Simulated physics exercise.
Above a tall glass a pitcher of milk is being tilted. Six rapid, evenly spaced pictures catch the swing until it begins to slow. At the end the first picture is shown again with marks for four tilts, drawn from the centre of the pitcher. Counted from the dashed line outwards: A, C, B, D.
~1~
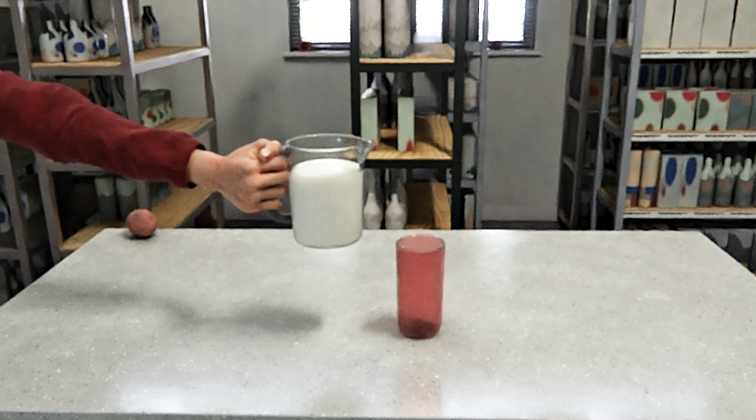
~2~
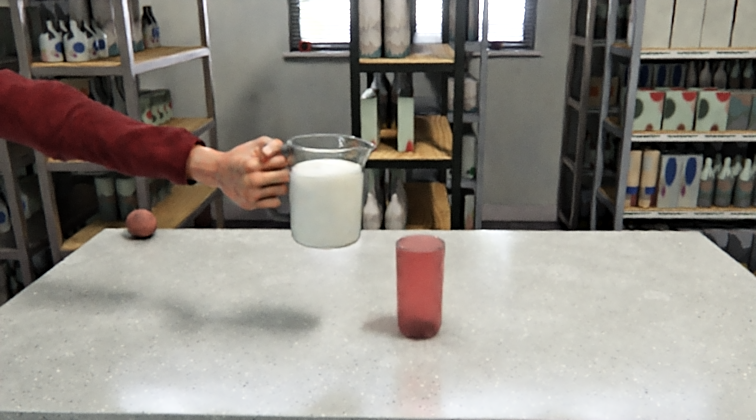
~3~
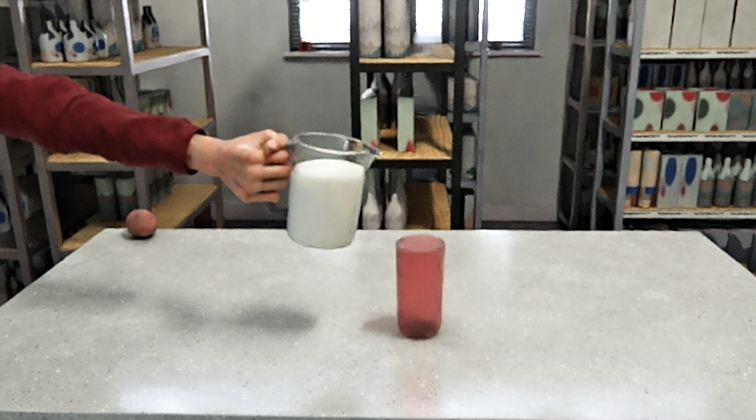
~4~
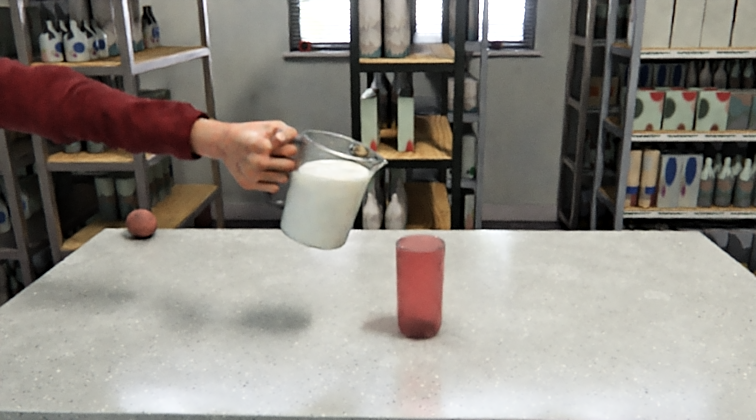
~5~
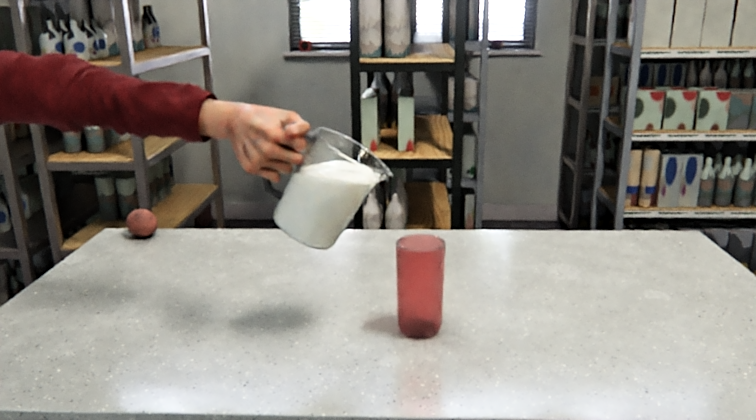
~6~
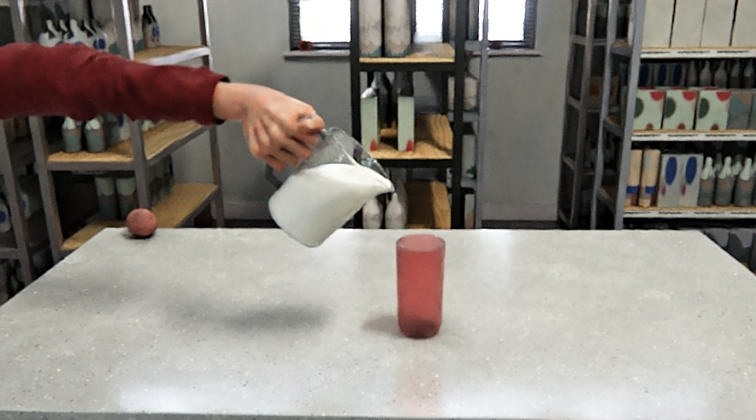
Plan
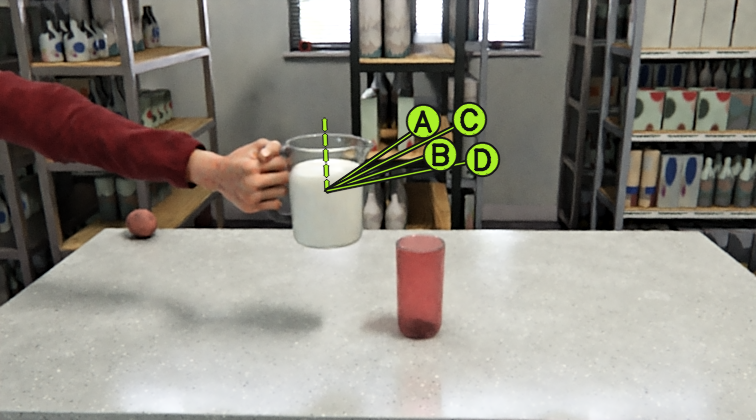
A glass pitcher of milk, held by a hand, tilts rightward above a tall red glass.
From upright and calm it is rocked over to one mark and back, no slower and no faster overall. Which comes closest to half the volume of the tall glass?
C is best.
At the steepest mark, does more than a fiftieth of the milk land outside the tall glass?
Yes, it does.
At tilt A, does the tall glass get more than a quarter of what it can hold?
Yes, clearly.
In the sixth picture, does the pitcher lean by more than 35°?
Yes, it does.
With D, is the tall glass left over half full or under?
Over half.
On the marked copy, A at (410, 133); B at (423, 157); C at (453, 127); D at (465, 162).
For tilt A, the tall glass ends with about 34 % of what it can hold.
For tilt B, the tall glass ends with about 68 % of what it can hold; 4 % of the milk is spilt.
For tilt C, the tall glass ends with about 51 % of what it can hold.
For tilt D, the tall glass ends with about 83 % of what it can hold; 9 % of the milk is spilt.
